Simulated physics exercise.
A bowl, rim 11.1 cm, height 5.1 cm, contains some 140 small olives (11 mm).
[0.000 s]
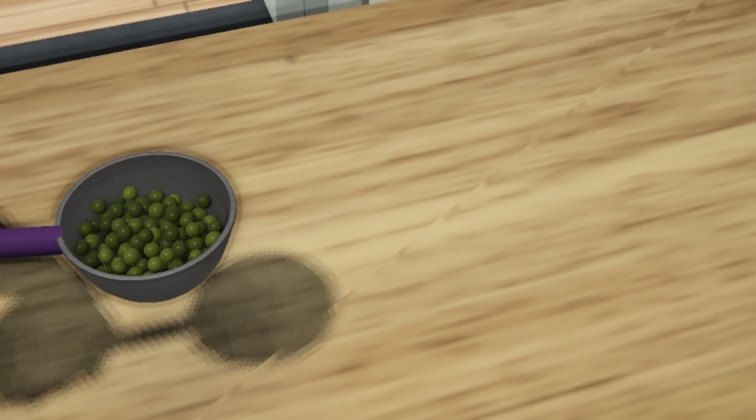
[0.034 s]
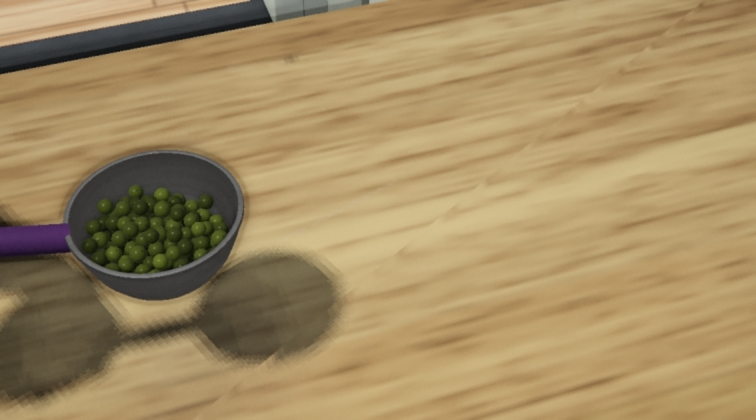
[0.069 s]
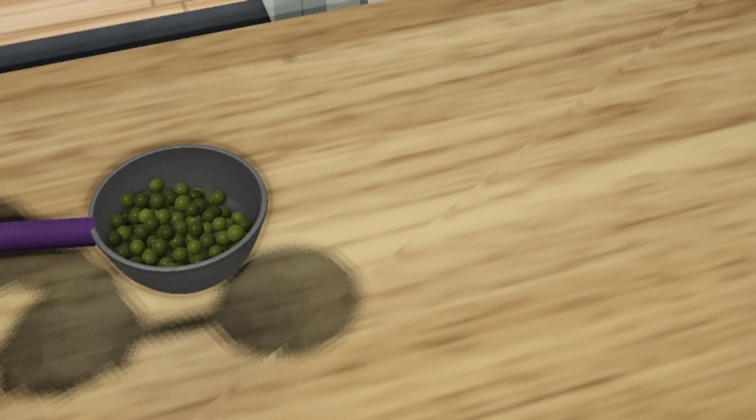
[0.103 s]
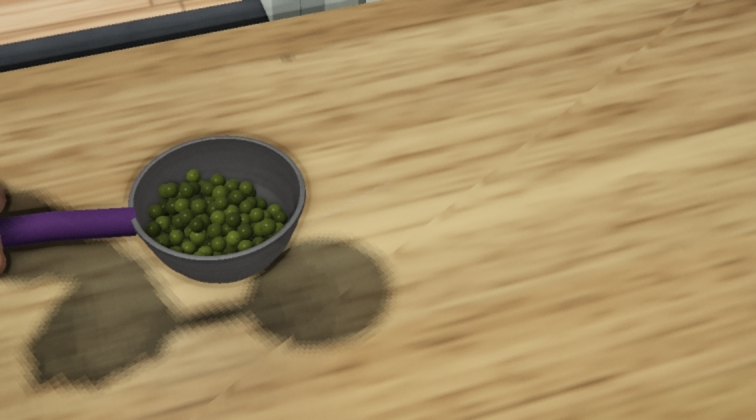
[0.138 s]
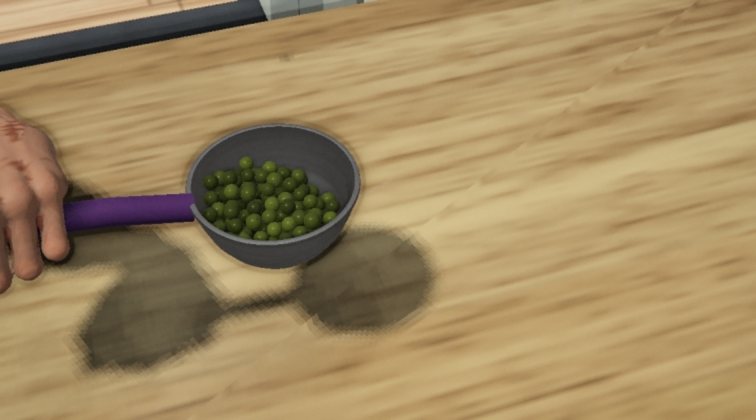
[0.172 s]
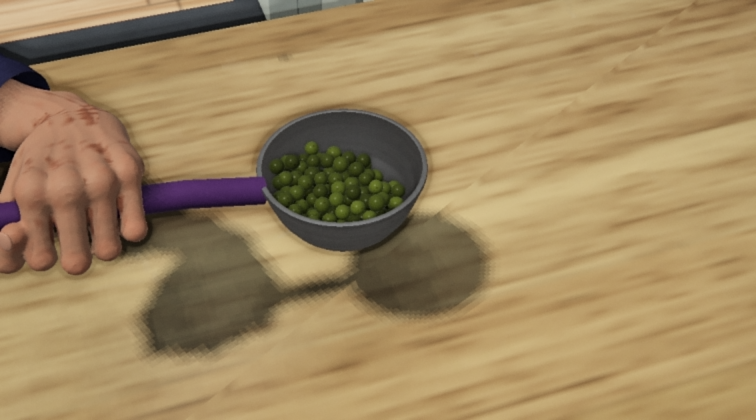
A dark gray bowl with a purple handle, filled with small green olives, moves rightward and slightly upward across the view above a wooden surface, gathering speed as the hand gripping its handle comes into view from the left.
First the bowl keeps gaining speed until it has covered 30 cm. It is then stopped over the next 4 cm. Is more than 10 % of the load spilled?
Yes.
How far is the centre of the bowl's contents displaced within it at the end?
Roughly 1.5 centimetres.
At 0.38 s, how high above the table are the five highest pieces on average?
Height: Roughly 25 centimetres.
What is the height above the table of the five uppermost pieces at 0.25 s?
Height: Roughly 15 centimetres.
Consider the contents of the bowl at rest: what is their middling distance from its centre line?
I'd reckon it's close to 3.0 cm.
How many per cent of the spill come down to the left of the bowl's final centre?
Fraction: Near 0 %.
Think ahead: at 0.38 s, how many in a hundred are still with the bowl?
Share still held: Roughly 80 %.
After 0.25 s, tilt 0 degrees; bowl 100 %; middle of all pieces near (534, 151).
After 0.32 s, tilt 0 degrees; bowl 95 %, in the air 5 %; middle of all pieces near (637, 109).
After 0.38 s, tilt 0 degrees; bowl 80 %, in the air 20 %; middle of all pieces near (650, 98).
After 0.44 s, tilt 0 degrees; bowl 80 %, in the air 20 %; middle of all pieces near (655, 101).
By 0.9 s all is still; bowl 80 %, fallen right of where it stops 20 %.
